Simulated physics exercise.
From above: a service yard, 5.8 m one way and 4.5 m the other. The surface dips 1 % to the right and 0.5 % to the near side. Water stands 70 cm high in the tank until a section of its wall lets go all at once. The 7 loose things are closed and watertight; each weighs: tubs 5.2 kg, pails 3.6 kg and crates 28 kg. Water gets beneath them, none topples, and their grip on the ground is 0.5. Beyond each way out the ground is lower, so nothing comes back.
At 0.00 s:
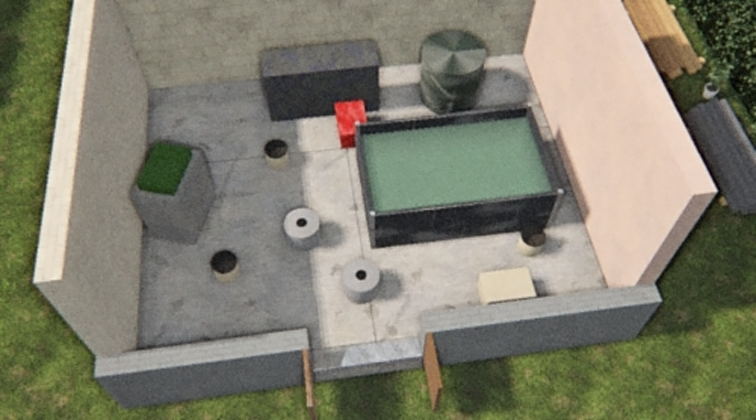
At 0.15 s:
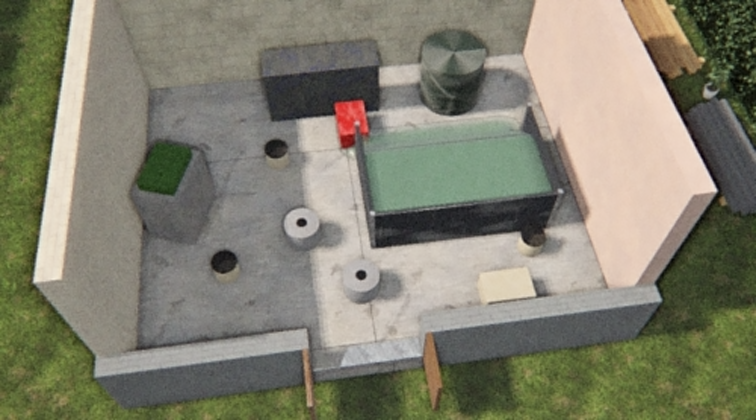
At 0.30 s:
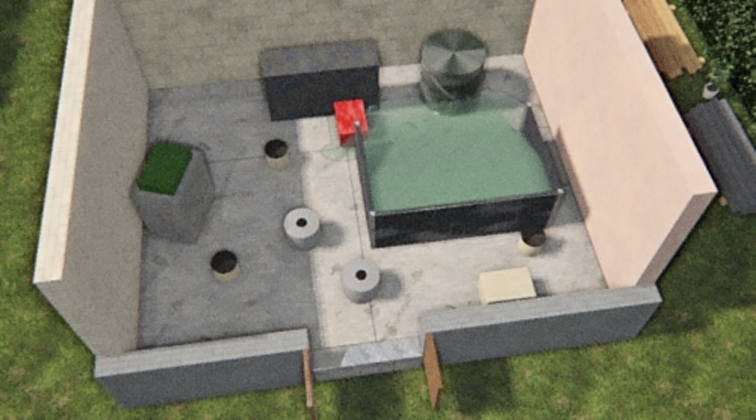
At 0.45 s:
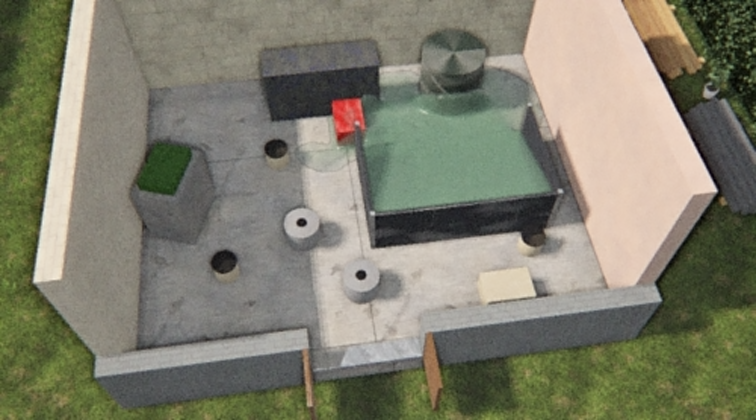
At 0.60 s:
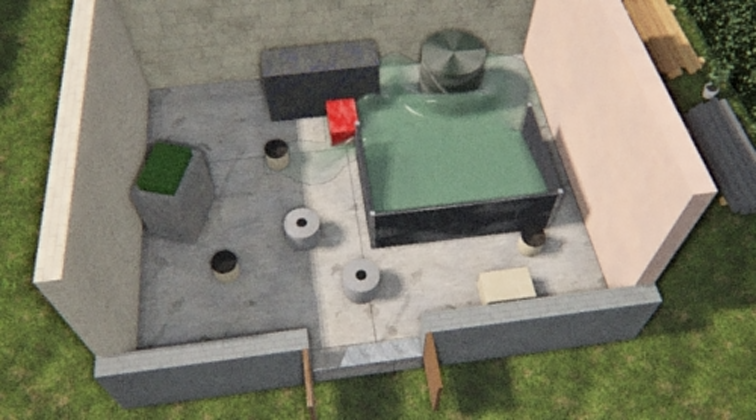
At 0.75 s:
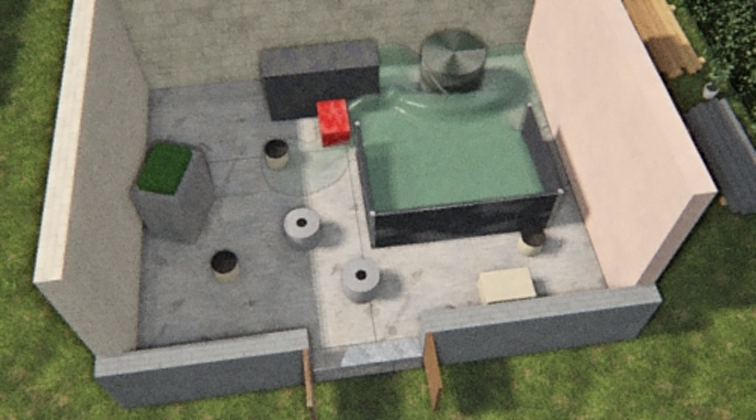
Greenish water spills over the back and left edges of a dark-walled rectangular tank in a walled yard, seen from above by a still camera. A red crate sits by the tank's left corner, with a dark block and round tank behind, small round containers around the paving, and a grass-topped grey block at left. The water spreads thinly across the paving, and the red crate slides slightly left while everything else stays put.
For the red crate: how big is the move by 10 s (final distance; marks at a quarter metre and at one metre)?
Red crate gets carried off.
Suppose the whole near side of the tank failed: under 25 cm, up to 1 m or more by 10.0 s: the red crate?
Then the red crate barely shifts.
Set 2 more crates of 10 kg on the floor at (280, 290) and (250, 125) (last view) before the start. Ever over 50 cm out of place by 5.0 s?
In that order: Under, past it.
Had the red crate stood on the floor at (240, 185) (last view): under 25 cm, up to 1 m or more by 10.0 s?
It moves a short way.
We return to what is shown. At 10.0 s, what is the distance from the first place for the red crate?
About 200 cm.
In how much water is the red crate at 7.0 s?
Roughly 5 cm.
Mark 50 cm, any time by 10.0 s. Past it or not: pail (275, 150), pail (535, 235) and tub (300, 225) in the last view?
In that order: Past it, more, past it.
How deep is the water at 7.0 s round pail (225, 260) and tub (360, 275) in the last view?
About 8 and 9 cm.
After 2.0 s the red crate is near (228, 163), 1.8 m from its start, aground; 0 of 7 are out; 0 afloat.
After 4.5 s the red crate is near (227, 179), 2.0 m from its start, aground; 0 of 7 are out; 2 afloat.
After 7.0 s the red crate is near (231, 198), 2.1 m from its start, aground; 0 of 7 are out; 5 afloat.
After 10.0 s the red crate is near (231, 198), 2.1 m from its start, aground; 1 of 7 are out; 4 afloat.
